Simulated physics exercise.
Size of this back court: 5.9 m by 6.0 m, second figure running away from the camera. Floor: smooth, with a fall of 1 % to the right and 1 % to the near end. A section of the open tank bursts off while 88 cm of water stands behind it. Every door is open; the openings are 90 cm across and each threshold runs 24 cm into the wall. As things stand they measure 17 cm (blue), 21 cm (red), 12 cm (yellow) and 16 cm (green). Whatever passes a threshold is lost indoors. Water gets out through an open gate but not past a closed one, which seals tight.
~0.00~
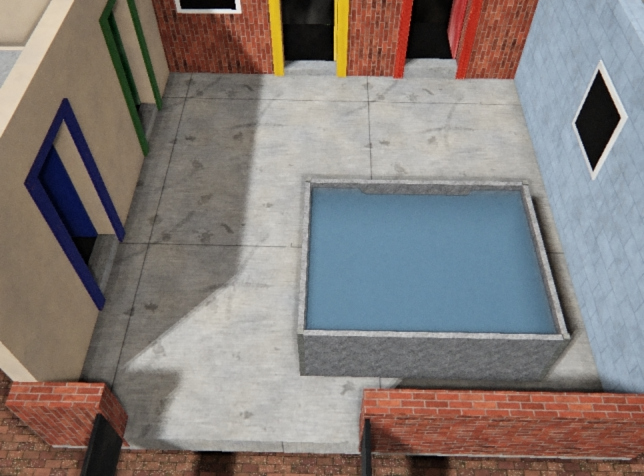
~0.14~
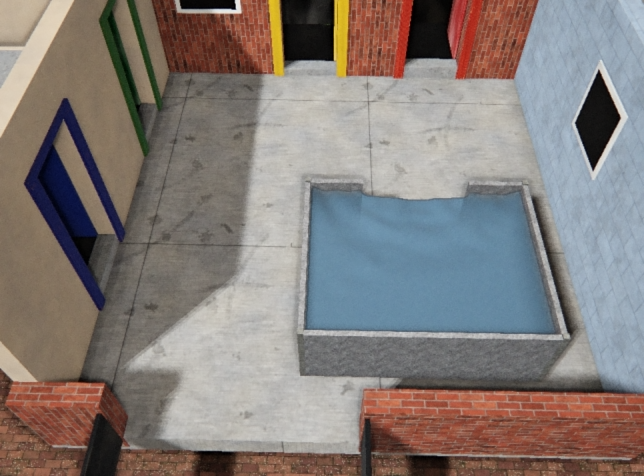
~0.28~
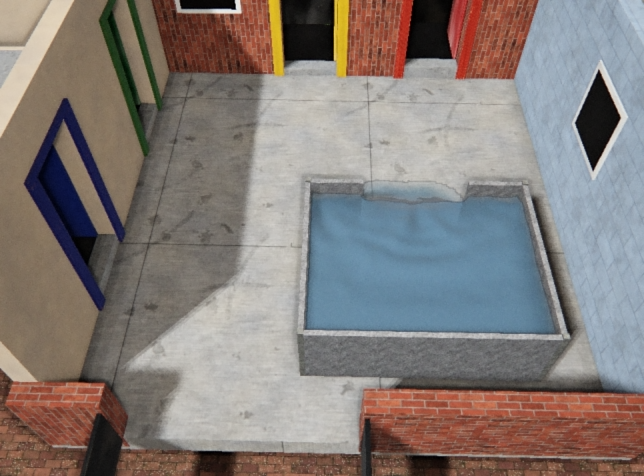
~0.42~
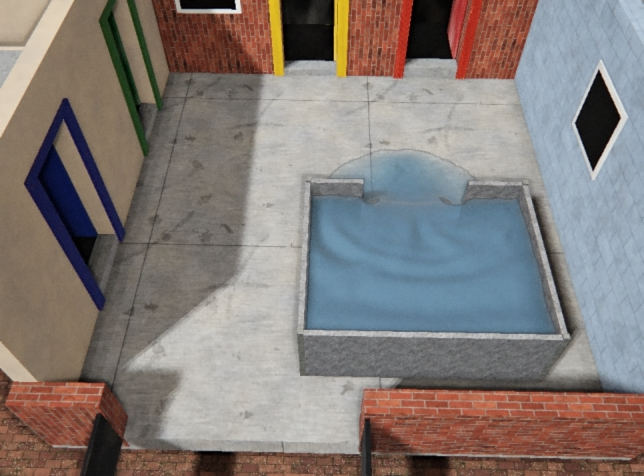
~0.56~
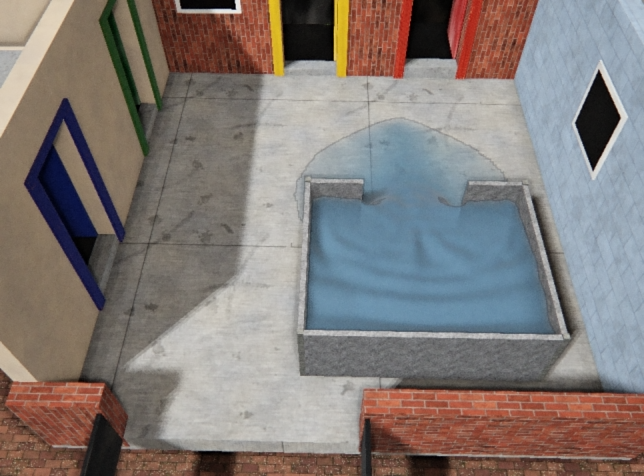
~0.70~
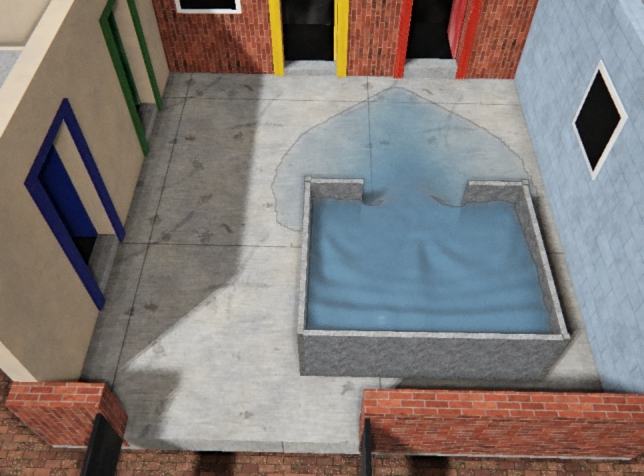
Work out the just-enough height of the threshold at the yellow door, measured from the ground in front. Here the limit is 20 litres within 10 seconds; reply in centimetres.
It works out at roughly 25 cm.
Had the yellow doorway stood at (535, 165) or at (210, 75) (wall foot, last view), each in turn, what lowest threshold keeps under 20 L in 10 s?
You'd want about 19 cm there first, then about 20 cm.
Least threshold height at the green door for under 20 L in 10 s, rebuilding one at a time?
For the green door, about 16 cm.
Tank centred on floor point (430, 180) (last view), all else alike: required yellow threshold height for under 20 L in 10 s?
Then close to 11.0 cm.
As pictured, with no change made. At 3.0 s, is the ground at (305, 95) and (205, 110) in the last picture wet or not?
First soaked, then soaked.
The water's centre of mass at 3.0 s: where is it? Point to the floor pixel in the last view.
I'd say around (391, 190).
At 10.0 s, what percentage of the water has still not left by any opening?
Around 76 in a hundred parts remain.
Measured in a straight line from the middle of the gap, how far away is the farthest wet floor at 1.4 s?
4.0 m.
After 1.4 s water covers 45 % of the floor, deepest (50 cm) near (403, 227); 26 cm at the yellow door, 6 litres in over its 12 cm threshold.
After 3.0 s water covers 50 % of the floor, deepest (36 cm) near (180, 74); 23 cm at the yellow door, 123 litres in over its 12 cm threshold.
After 10.0 s water covers 100 % of the floor, deepest (19 cm) near (602, 426); 10 cm at the yellow door, 191 litres in over its 12 cm threshold.
At the yellow door as built, the water arrived by 1.1 s and peaked near 29 cm at 2.0 s.
Run again over the same 10 s with other heights there, 58 litres in over 19.5 cm, 2 litres over 31 cm. The limit of 20 litres is kept from about 25 cm up.
